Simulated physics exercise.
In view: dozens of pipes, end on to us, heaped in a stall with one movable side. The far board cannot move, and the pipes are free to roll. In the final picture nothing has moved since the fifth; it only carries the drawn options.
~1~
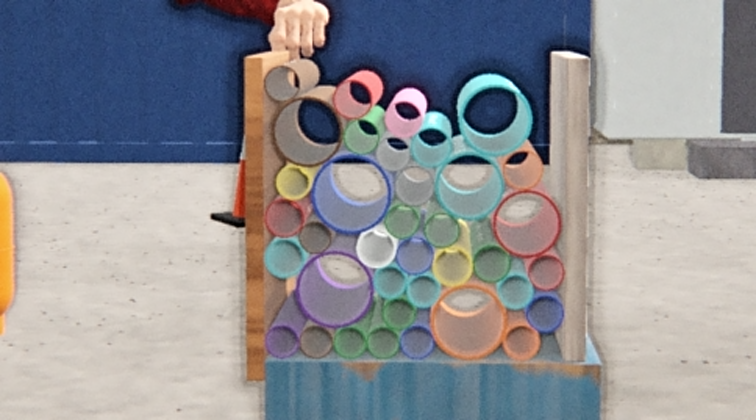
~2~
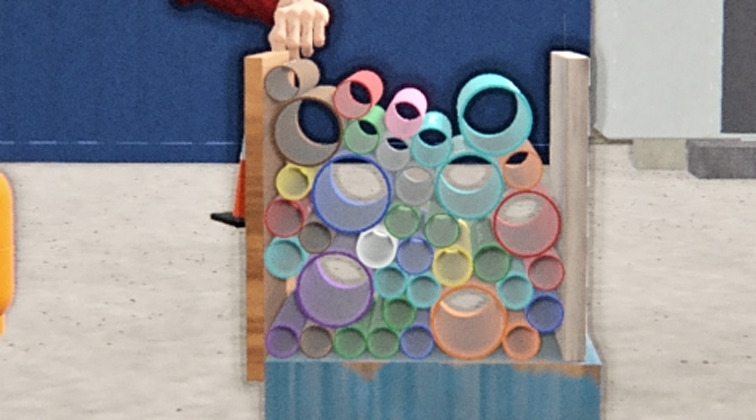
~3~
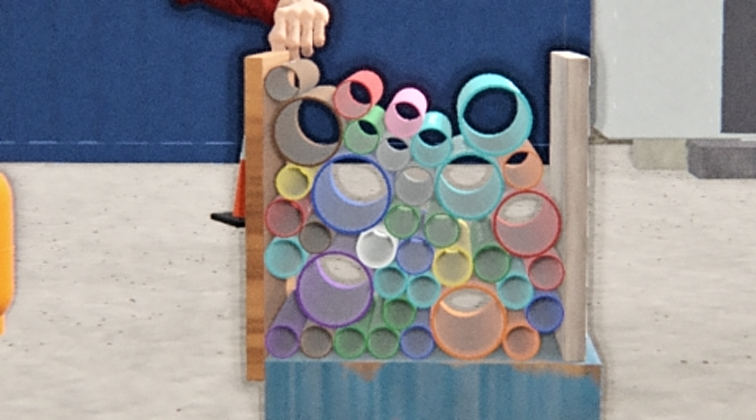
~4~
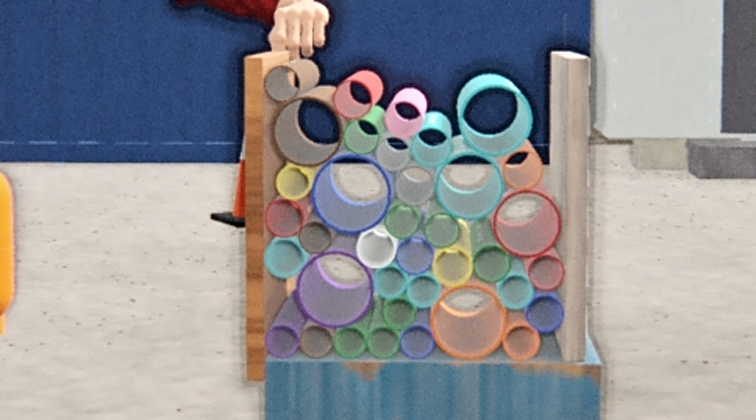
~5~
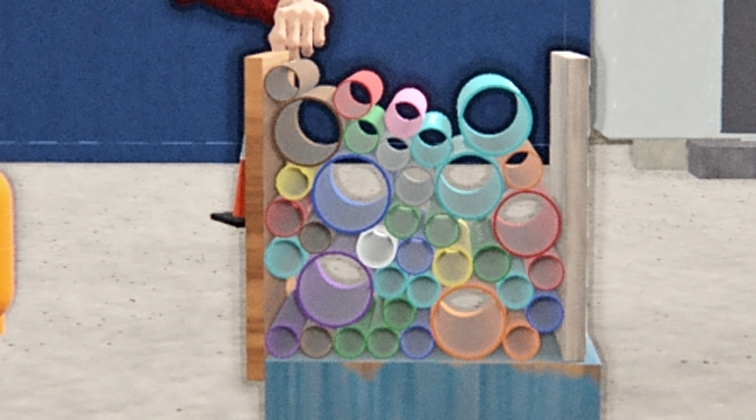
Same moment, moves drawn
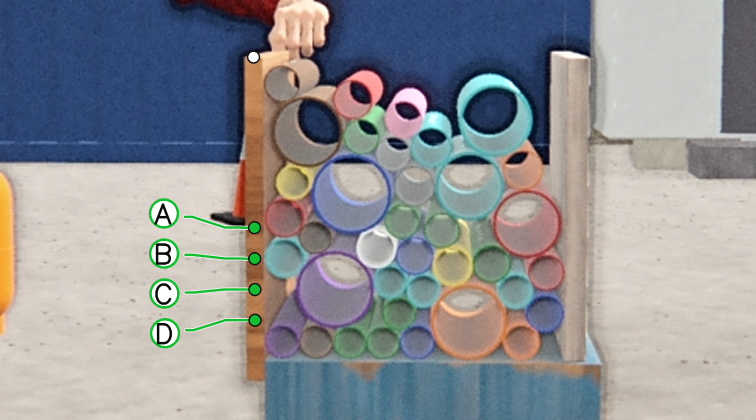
At the start, dozens of colourful pipes of different sizes sit heaped between two upright boards on a worn blue base, with a hand at the top of the left board. As the clip goes on, the hand stays there and the pipes and boards show no visible movement through the end.
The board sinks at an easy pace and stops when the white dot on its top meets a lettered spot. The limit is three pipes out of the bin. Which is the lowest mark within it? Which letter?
It can be let down to A.
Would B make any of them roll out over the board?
Yes, at B.
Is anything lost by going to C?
Yes.
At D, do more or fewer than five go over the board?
It loses more than five.
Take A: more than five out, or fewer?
Fewer than five.
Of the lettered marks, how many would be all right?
One of them.
On the copy, A at (254, 227); B at (254, 259); C at (255, 289); D at (255, 320); the white dot at (253, 57).
On A. First, top of the board (264, 132).
Then, top of the board (264, 217).
Finally, top of the board (265, 227), two out over the board.
By contrast, B four out over the board; C more than three out over the board; D more than three out over the board.
